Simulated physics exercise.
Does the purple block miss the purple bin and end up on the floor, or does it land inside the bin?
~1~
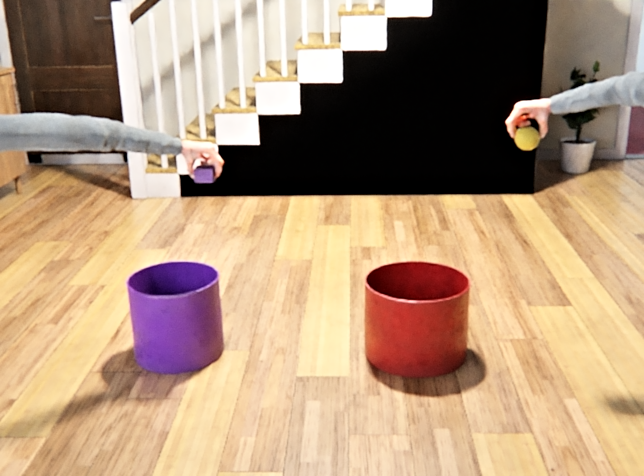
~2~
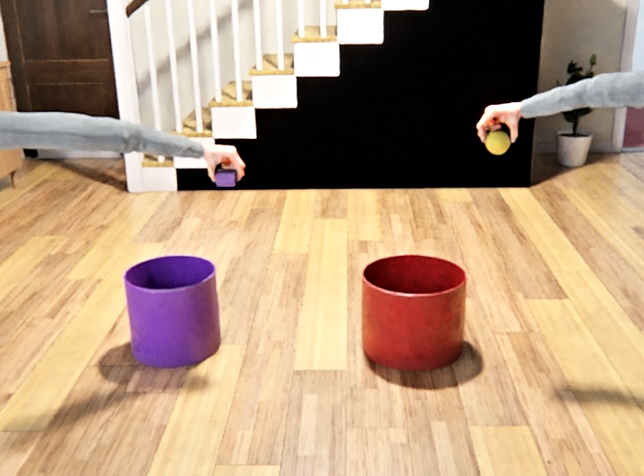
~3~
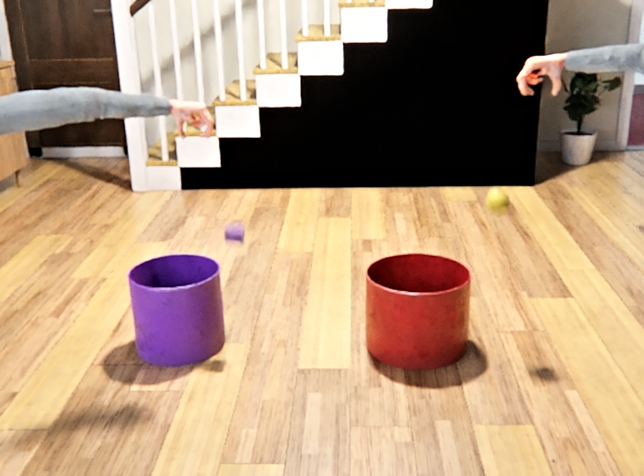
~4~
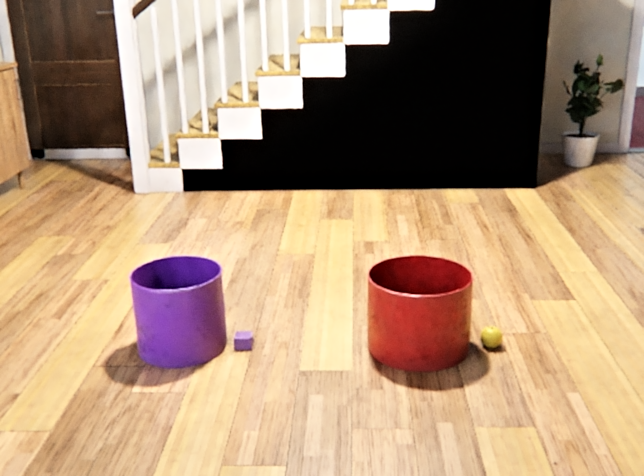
The purple block misses the bin and ends up on the floor just to its right.
In a room with a staircase, two hands dropping a purple block and a yellow apple, both landing on the floor beside open bins.
